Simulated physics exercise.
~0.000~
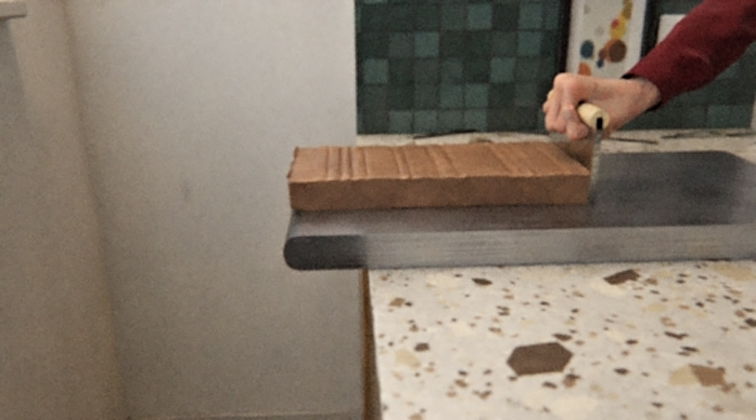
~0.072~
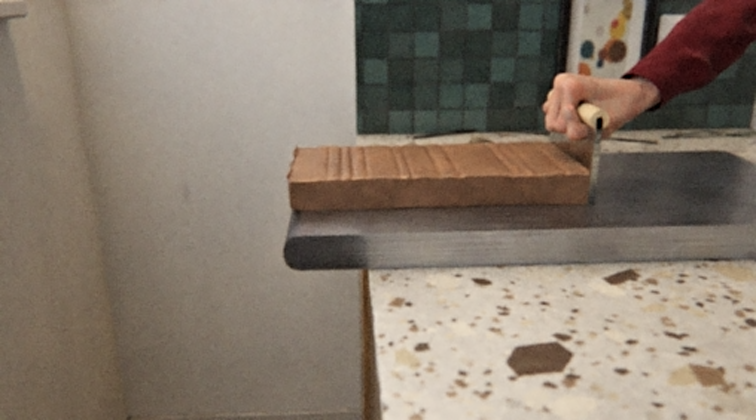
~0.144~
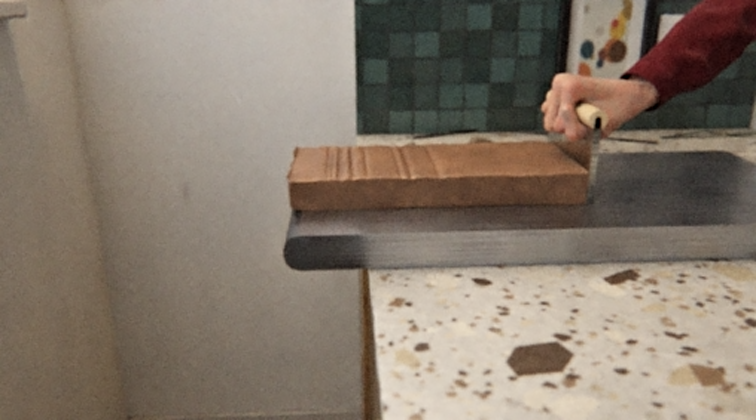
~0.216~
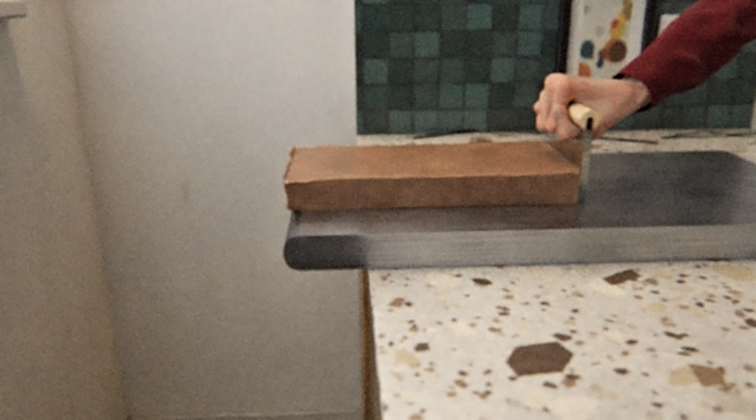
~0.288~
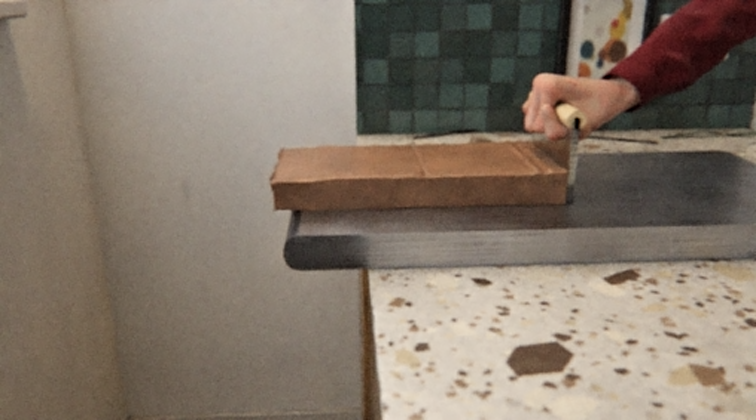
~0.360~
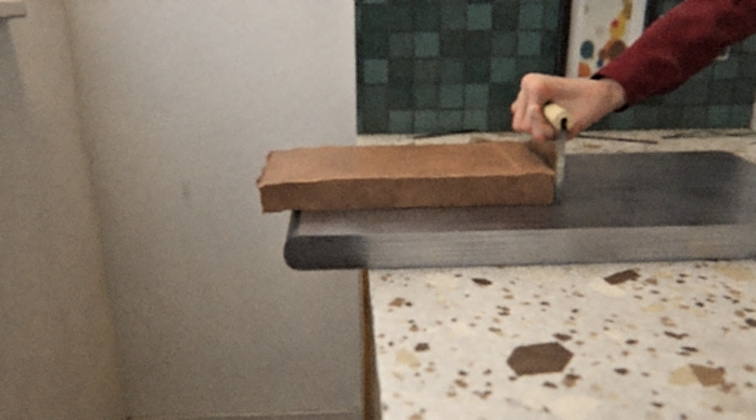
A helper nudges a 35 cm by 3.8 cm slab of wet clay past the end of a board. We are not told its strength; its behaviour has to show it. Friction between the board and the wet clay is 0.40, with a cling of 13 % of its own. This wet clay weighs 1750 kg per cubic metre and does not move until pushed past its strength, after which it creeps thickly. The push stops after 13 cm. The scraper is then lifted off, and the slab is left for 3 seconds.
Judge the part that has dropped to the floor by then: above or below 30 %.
Amount dropped to the floor by then: Upwards of 30 in a hundred.
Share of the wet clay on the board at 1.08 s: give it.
It works out at roughly 60 percent.
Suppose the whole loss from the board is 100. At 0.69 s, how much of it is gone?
The figure is about 70 %.
By 0.69 s, 71 % lies on the board and 0 % has fallen.
By 1.08 s, 60 % lies on the board and 21 % has fallen.
By 1.47 s, 60 % lies on the board and 40 % has fallen.
By 1.85 s, 60 % lies on the board and 40 % has fallen.
By 3.85 s, at the end, 60 % lies on the board and 40 % has fallen.
